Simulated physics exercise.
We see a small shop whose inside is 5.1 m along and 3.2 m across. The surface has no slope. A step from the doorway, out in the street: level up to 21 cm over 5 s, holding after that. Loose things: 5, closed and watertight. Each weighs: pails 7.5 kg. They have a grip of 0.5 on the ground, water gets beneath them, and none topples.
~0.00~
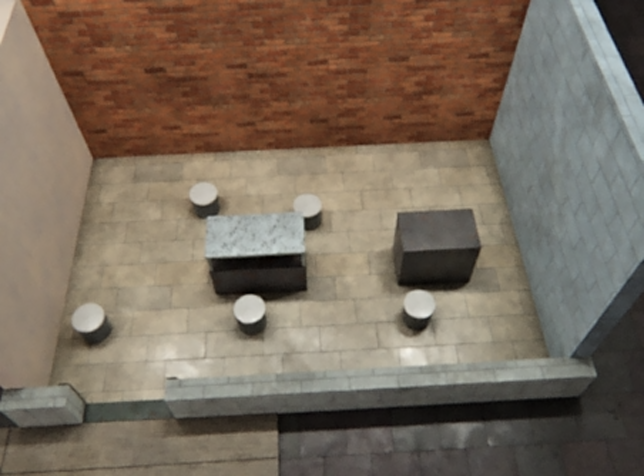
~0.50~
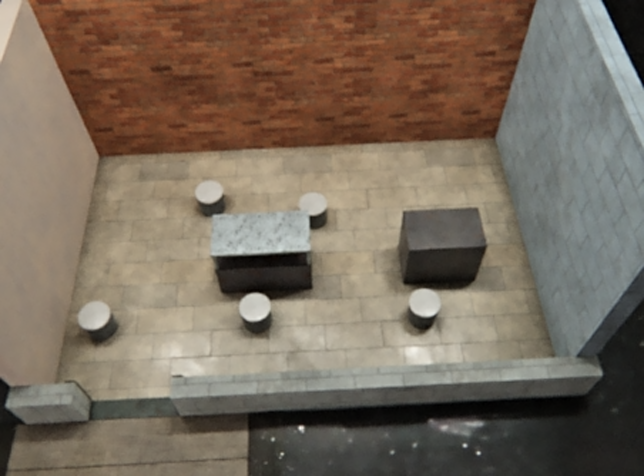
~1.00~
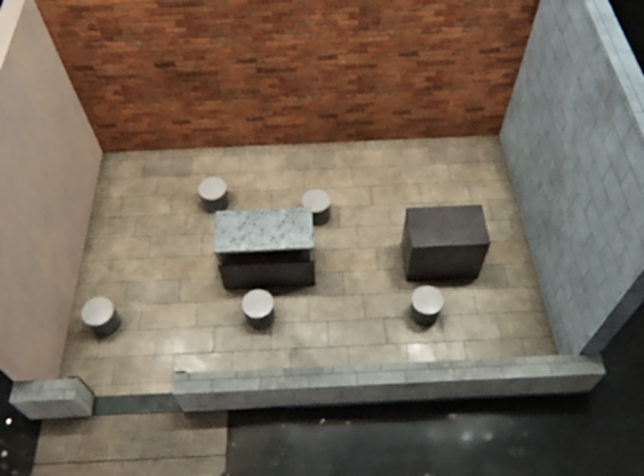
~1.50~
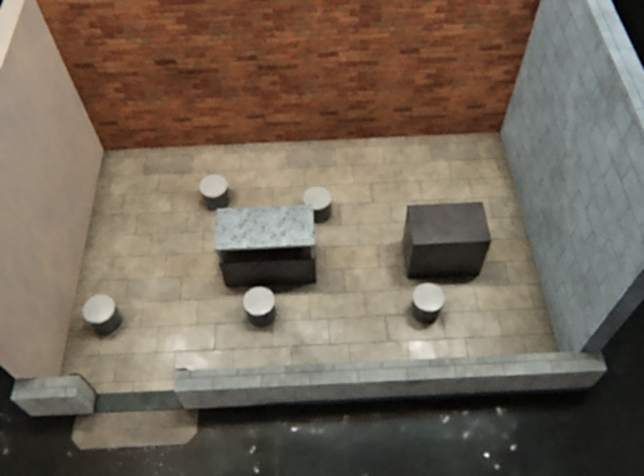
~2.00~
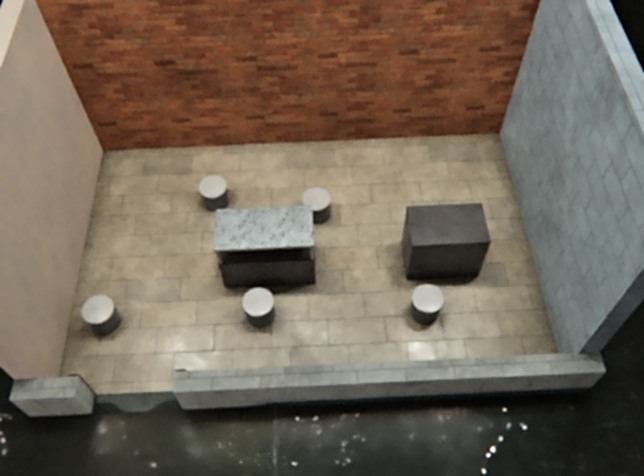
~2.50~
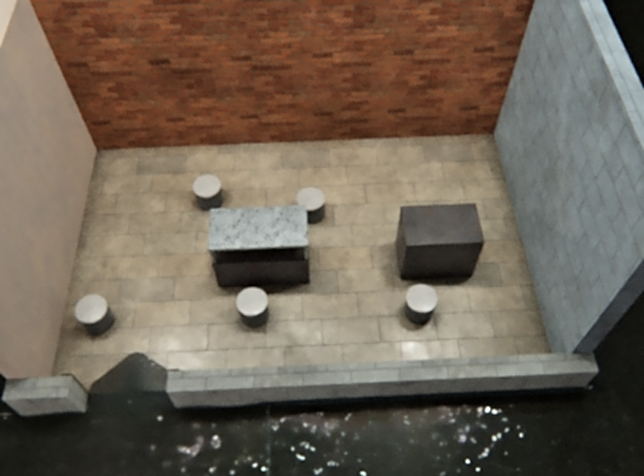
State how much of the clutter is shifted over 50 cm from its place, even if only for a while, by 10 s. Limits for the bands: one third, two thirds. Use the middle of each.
The count is mid-range.
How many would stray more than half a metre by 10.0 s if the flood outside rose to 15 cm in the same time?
With that change, 0 of them.
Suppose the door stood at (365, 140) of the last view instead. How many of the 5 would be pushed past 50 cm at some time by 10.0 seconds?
0.
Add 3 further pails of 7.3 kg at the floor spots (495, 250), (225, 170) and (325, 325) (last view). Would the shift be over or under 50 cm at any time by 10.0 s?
In order: Below the mark, above the mark, below the mark.
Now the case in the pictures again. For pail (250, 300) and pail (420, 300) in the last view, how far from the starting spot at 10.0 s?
Respectively 0 and 0 cm.
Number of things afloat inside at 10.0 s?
1 at that moment.
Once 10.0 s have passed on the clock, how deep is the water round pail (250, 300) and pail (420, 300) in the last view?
About 4 and 2 cm.
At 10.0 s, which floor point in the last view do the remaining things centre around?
It sits at about (282, 235).
After 3.5 s 0 of 5 are over 50 cm from their spots; 0 afloat.
After 4.5 s 0 of 5 are over 50 cm from their spots; 0 afloat.
After 7.0 s 1 of 5 are over 50 cm from their spots; 0 afloat.
After 10.0 s 2 of 5 are over 50 cm from their spots, and 2 have been at some point; 1 afloat.
